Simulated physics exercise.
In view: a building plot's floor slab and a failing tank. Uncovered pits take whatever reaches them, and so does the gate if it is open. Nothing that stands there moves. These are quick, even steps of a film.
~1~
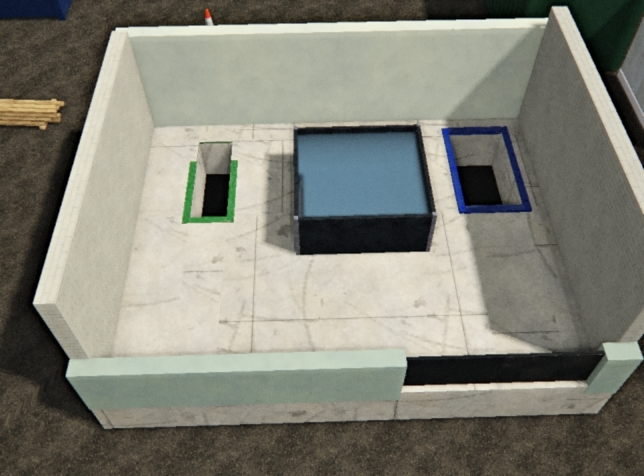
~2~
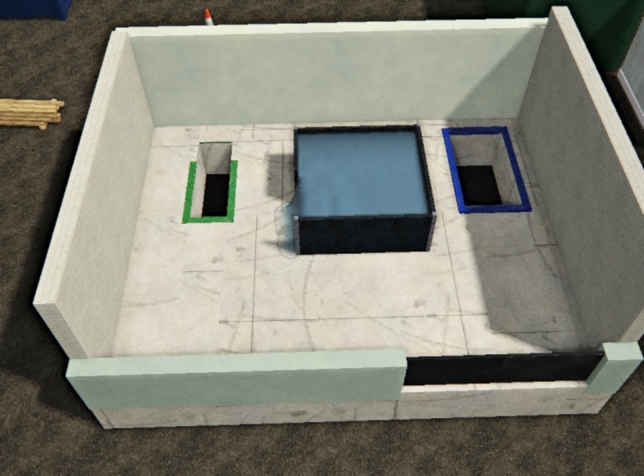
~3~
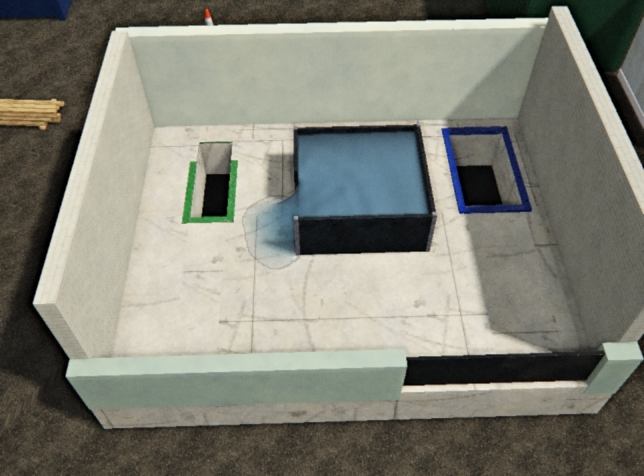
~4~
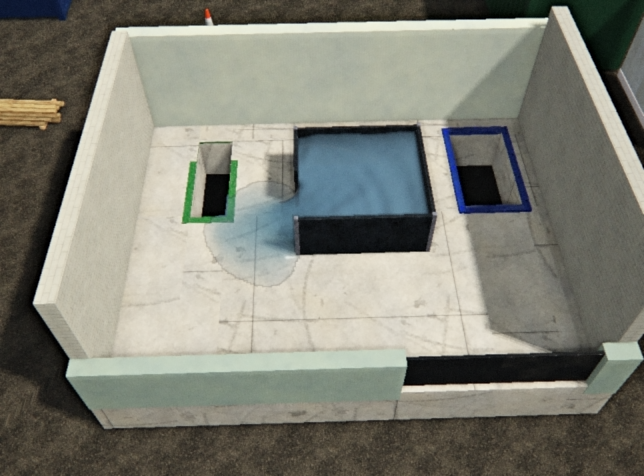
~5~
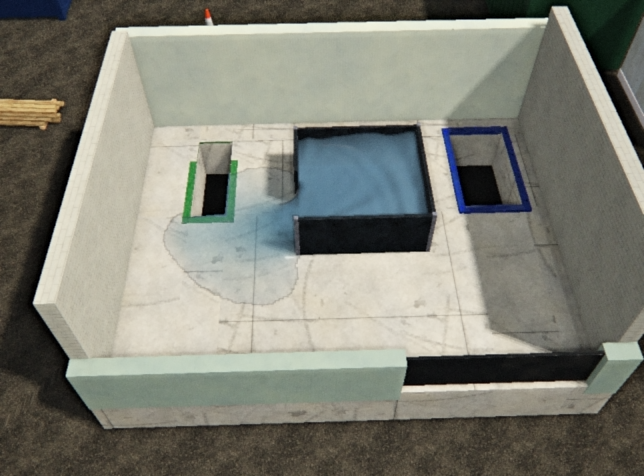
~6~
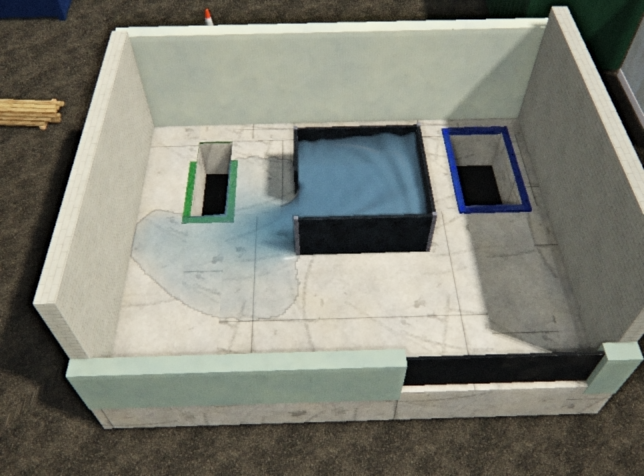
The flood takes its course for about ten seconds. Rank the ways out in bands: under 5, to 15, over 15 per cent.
In the end: The gate takes under 5 %; the green pit takes over 15 %; the blue pit takes under 5 %.
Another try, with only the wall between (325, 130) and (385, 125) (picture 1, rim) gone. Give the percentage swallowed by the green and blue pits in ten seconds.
Per cent: Green 30, blue 25.
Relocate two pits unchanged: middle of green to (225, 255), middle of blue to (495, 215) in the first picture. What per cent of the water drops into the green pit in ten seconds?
In per cent: Green 75.
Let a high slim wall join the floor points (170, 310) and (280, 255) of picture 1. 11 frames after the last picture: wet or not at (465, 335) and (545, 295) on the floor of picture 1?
As listed: Dry, not flooded.
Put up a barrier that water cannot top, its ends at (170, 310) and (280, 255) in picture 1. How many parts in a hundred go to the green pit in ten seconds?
In per cent: Green 40.
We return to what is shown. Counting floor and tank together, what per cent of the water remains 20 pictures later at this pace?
Close to 84 %.
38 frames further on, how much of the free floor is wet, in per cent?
Some 80 per cent.
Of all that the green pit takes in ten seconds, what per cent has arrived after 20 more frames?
I make it 50 per cent.
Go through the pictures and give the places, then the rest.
In the first picture, the water tank at (361, 173) is whole and still.
In the second picture, the front is at (294, 256), out from the gap at (299, 219).
In the third picture, water pours out at (299, 219) and has run to (250, 215).
In the fourth picture, water pours out at (299, 220) and has run to (212, 219).
In the fifth picture, water pours out at (299, 220) and has run to (169, 235).
In the sixth picture, the front is at (133, 248), out from the gap at (299, 219).
A moment on, water covers 30 % of the floor; the gate 0 %, the green pit 6 %, the blue pit 0 %.
Next, water covers 35 % of the floor; the gate 0 %, the green pit 11 %, the blue pit 0 %.
Then, water covers 50 % of the floor; the gate 0 %, the green pit 17 %, the blue pit 0 %.
Later, water covers 80 % of the floor; the gate 0 %, the green pit 25 %, the blue pit 0 %.
In the end, water covers 90 % of the floor; the gate 0 %, the green pit 33 %, the blue pit 1 %.
